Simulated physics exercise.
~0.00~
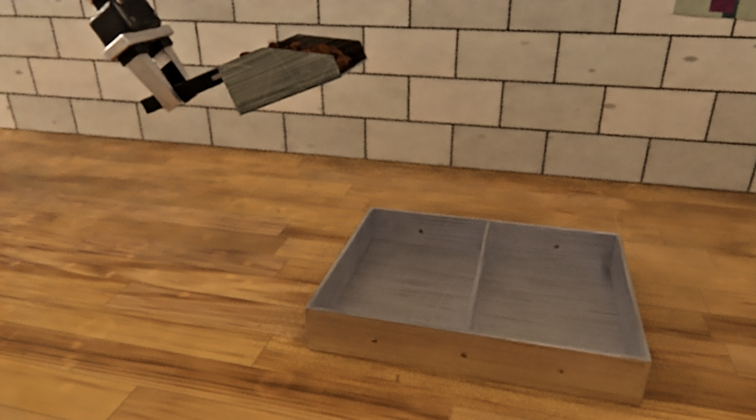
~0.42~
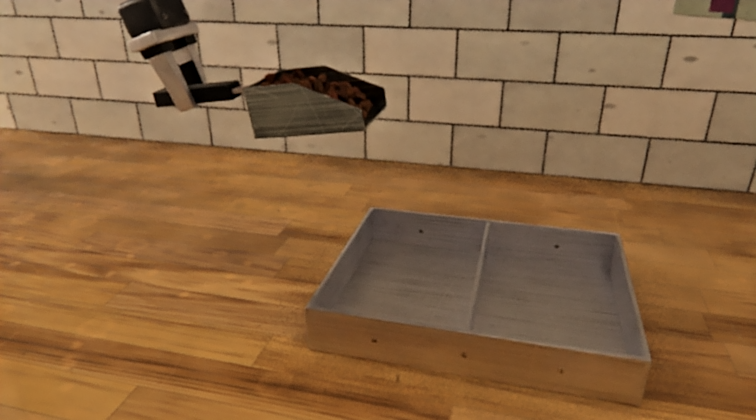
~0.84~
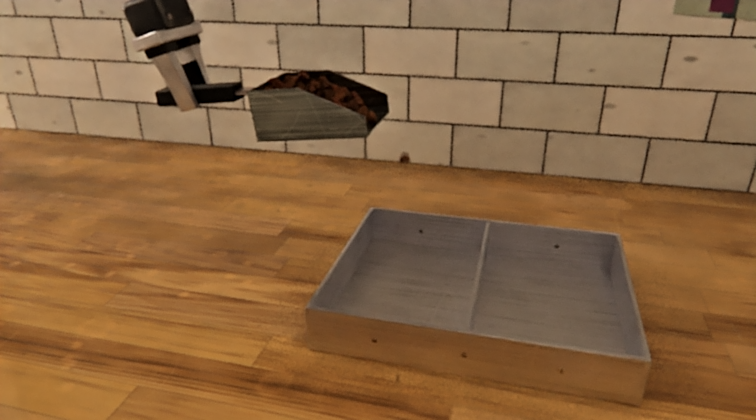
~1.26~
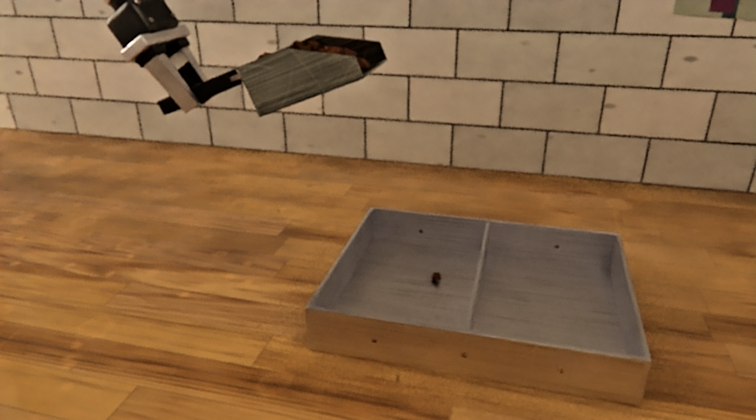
A black and white robot arm holds a grey scoop of reddish-brown pellets at the upper left, above a wooden table before a white brick wall, seen from the front and slightly above by a still camera. Below, to the right, sits a shallow grey tray split in two by a cross wall. The arm moves the scoop slightly right and down, tipping its open front lower. A single small pellet drops off toward the tray. The scoop then rises and tilts back, keeping its load, while one dark pellet lies in the tray's left part.
